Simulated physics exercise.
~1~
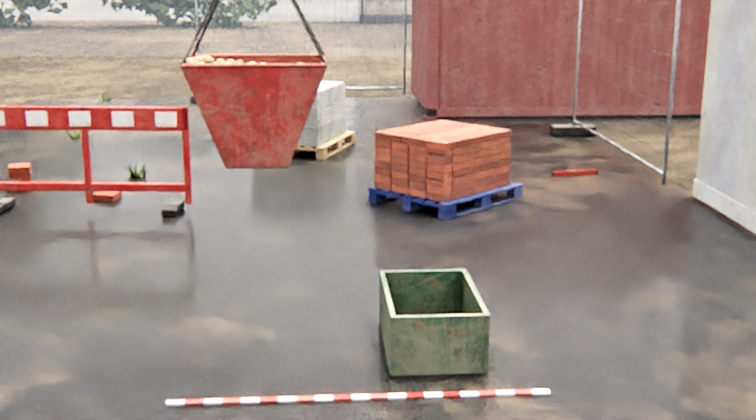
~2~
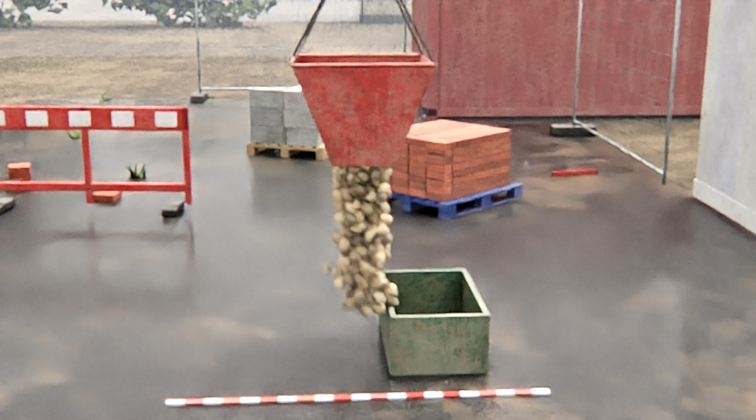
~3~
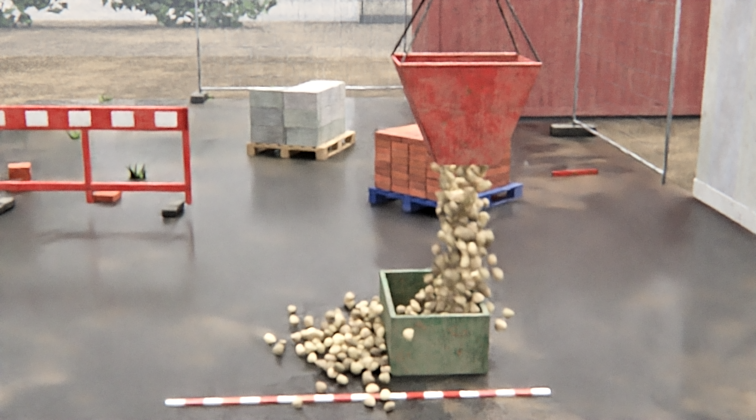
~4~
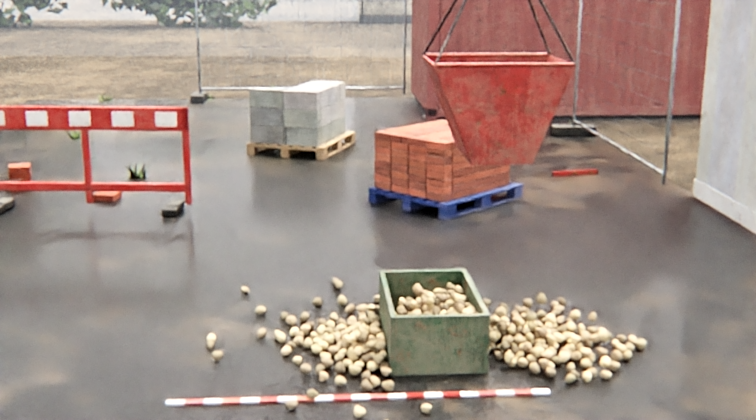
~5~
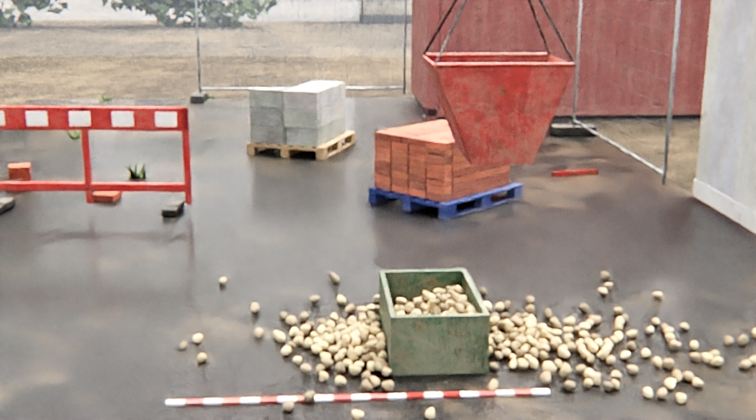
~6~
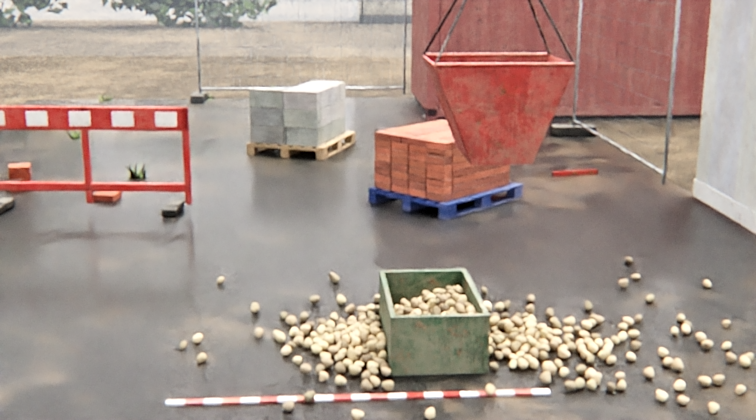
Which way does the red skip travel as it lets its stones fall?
The red skip moves to the right, passing over the green bin as the stones pour out.
